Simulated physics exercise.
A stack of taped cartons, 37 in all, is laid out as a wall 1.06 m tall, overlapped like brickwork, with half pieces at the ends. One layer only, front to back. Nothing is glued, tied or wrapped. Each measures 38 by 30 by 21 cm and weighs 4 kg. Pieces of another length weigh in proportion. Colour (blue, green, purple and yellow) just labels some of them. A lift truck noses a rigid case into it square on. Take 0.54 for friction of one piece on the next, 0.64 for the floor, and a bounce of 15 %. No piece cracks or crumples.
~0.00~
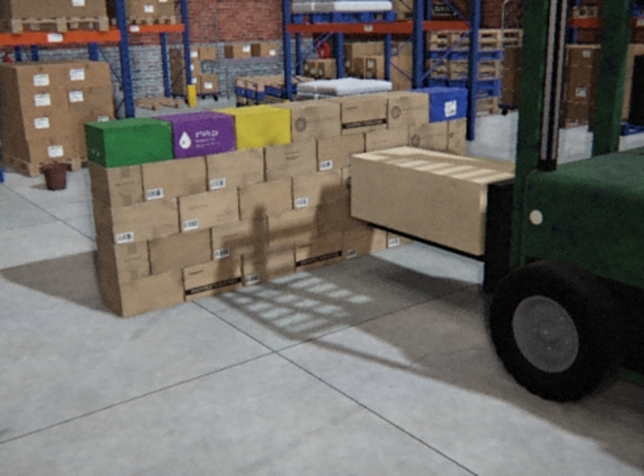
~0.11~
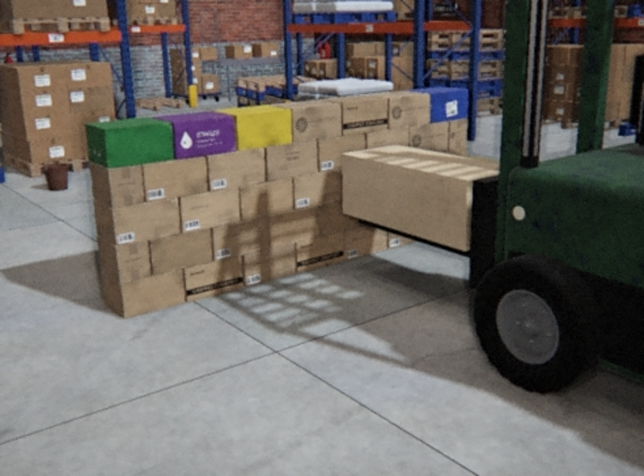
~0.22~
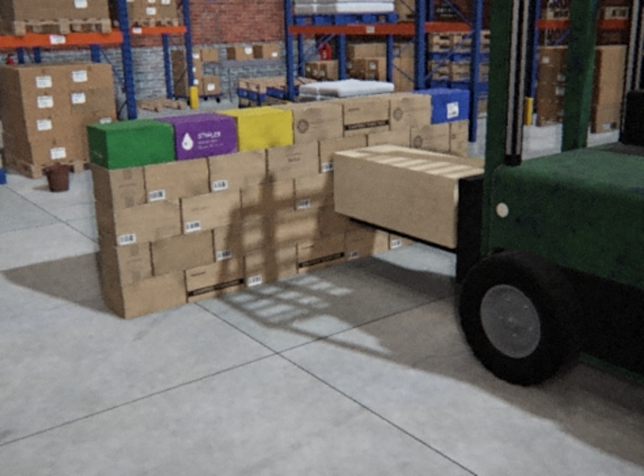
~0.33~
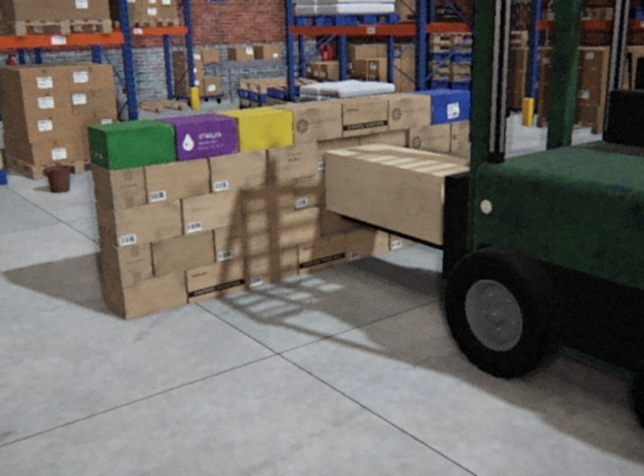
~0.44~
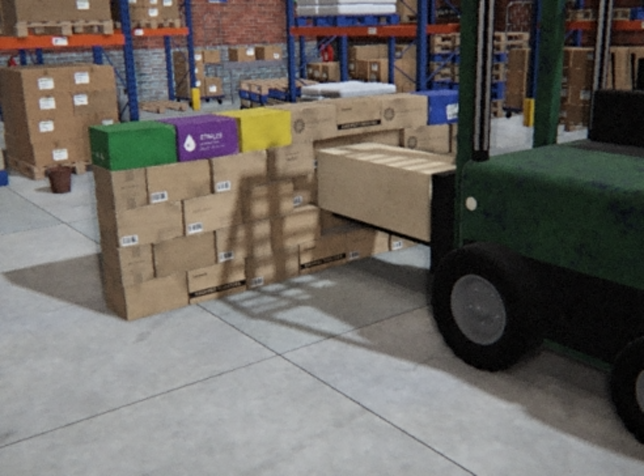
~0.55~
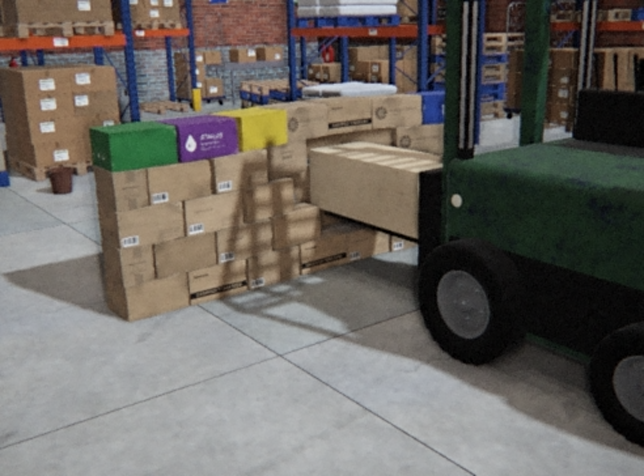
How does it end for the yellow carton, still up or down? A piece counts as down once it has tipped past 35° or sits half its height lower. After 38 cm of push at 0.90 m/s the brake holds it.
That carton drops.
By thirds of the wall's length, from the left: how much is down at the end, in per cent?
In per cent: Left 0, middle 60, right 50.
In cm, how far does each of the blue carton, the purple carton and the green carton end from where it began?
About: Blue 170, purple 0, green 0.
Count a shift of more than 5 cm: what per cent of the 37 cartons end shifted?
It is 40 per cent.
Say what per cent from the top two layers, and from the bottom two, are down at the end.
Top 60, bottom 10 per cent.
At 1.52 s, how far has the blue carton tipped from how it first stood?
Roughly 130°.
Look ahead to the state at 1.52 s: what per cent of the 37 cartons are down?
At that moment 40 per cent.
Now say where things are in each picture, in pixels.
In the first picture (we follow the side turned to the camera), load (361, 183) 22 cm short of touching; yellow carton (264, 129); purple carton (205, 137); blue carton (449, 106); no piece has moved.
Load (352, 180) 13 cm short of touching; yellow carton (265, 130), in the second picture.
Load (343, 179) 27 mm short of touching; yellow carton (267, 131), in the third picture.
Load (335, 177) 7 cm in; yellow carton (267, 132); 8 stirred so far, in the fourth picture.
Load (326, 176) 17 cm in; yellow carton (267, 131) displaced 33 mm; 15 stirred so far, in the fifth picture.
Load (318, 174) 27 cm in; yellow carton (266, 131) displaced 8 cm; purple carton (210, 140); steepest lean 6°, the carton at (323, 211); 18 stirred so far, in the sixth picture.
Around 0.74 s, 1 of the 37 cartons down; yellow carton tipped 6°; blue carton tipped 13°.
Around 1.06 s, 14 of the 37 cartons down; yellow carton tipped 51°, 18 cm lower; blue carton tipped 43°, 7 cm lower.
Around 1.52 s, 14 of the 37 cartons down; yellow carton on its side; blue carton on its side.
Finally (2.6 s), 14 of the 37 cartons down; yellow carton 85 cm lower; blue carton upside down; green carton unmoved. Seen by the last camera, middles, yellow carton near (53, 241), blue carton near (395, 182).
